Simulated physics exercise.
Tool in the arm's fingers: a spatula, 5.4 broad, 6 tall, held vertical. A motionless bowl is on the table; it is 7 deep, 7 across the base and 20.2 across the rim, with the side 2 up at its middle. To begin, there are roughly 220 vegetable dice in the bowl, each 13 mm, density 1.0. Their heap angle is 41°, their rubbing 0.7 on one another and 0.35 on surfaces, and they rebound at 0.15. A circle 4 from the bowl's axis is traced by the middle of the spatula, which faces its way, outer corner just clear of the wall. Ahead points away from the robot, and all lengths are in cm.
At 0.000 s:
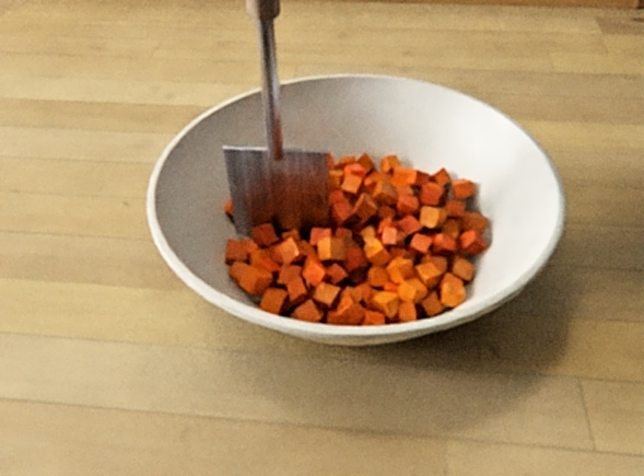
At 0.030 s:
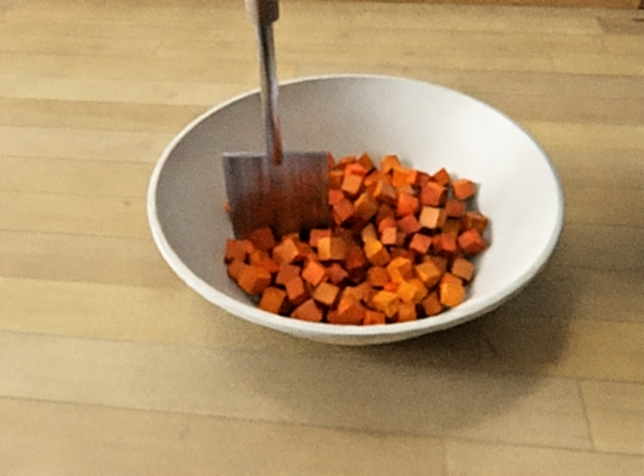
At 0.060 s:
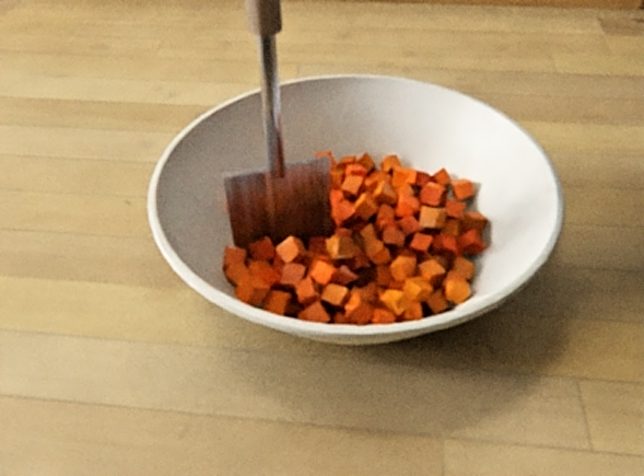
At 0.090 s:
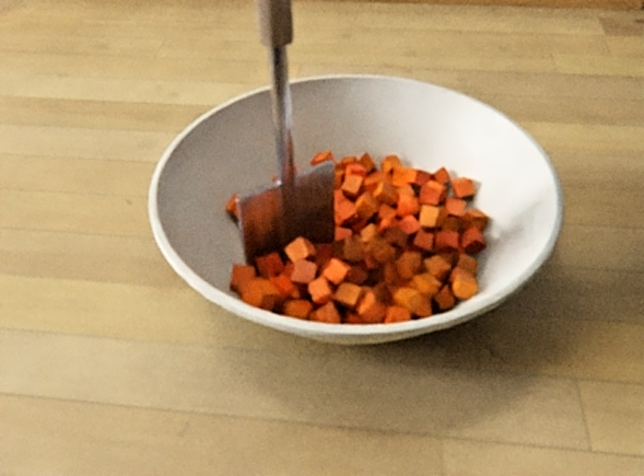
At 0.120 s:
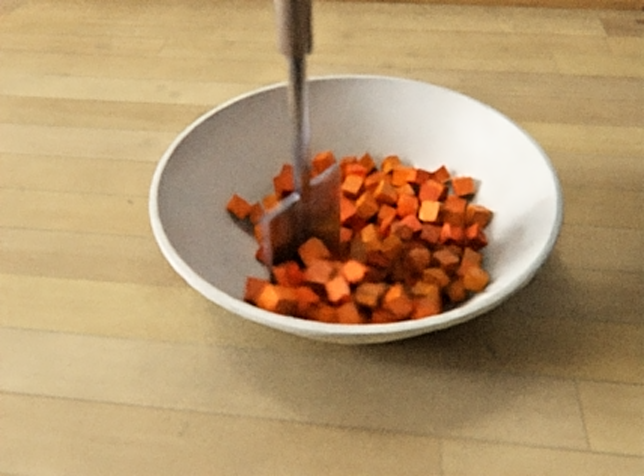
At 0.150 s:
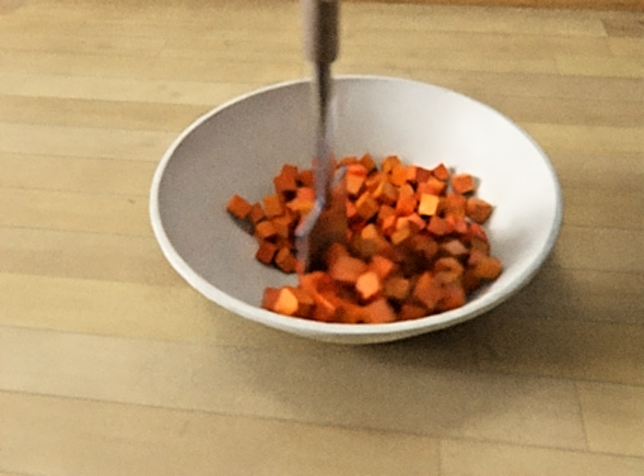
On a pale wooden table, an upright metal spatula swept from the left side of a white bowl toward the front, turning edge-on as it pushed through a pile of orange vegetable cubes.
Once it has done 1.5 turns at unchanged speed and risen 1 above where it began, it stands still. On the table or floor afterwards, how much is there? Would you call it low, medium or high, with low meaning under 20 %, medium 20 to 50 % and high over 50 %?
I would call it low, under 20 %.
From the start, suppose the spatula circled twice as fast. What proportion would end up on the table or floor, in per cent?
Estimated share: Near 40 %.
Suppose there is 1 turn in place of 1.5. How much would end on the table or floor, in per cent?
Close to 5 in a hundred.
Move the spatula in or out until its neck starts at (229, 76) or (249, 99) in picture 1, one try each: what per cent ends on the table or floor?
Some 0 and 5 per cent.
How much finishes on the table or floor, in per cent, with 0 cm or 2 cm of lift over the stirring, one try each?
That gives about 15 per cent and 10 per cent, in order.
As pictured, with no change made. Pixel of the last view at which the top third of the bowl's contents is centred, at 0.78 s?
Estimated centre: (354, 285).
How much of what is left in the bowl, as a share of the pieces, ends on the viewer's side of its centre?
Roughly 35 percent of it.
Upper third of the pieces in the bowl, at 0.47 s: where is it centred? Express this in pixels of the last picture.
I'd put its middle near (345, 128).
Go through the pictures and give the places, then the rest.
Spatula neck at (273, 124), 0° round; upper third of the load around (354, 226), from x 235 to 475, top at y 160; 217 in the bowl, in the first frame.
Spatula neck at (273, 128), 7° round; upper third of the load around (353, 229), from x 235 to 475, top at y 160, in the second frame.
Spatula neck at (275, 141), 23° round; upper third of the load around (354, 240), from x 235 to 475, top at y 160, in the third frame.
Spatula neck at (285, 153), 40° round; upper third of the load around (356, 252), from x 240 to 475, top at y 160, in the fourth frame.
Spatula neck at (302, 164), 58° round; upper third of the load around (367, 266), from x 240 to 475, top at y 160, in the fifth frame.
Spatula neck at (324, 172), 75° round; upper third of the load around (388, 271), from x 240 to 490, top at y 160; 217 in the bowl, in the sixth frame.
By 0.47 s, 256° round, highest piece 10 above the table; 211 in the bowl, 5 on the table or floor, 1 in flight or on the tool.
By 0.78 s, 78° round, highest piece 8 above the table; 205 in the bowl, 11 on the table or floor, 1 in flight or on the tool.
By 1.14 s, 180° round, highest piece 8 above the table; 203 in the bowl, 14 on the table or floor.
By 1.84 s, 180° round, highest piece 8 above the table; 203 in the bowl, 14 on the table or floor.
Final count, 203 in the bowl, 14 on the table or floor. That is 6 % on the table or floor.
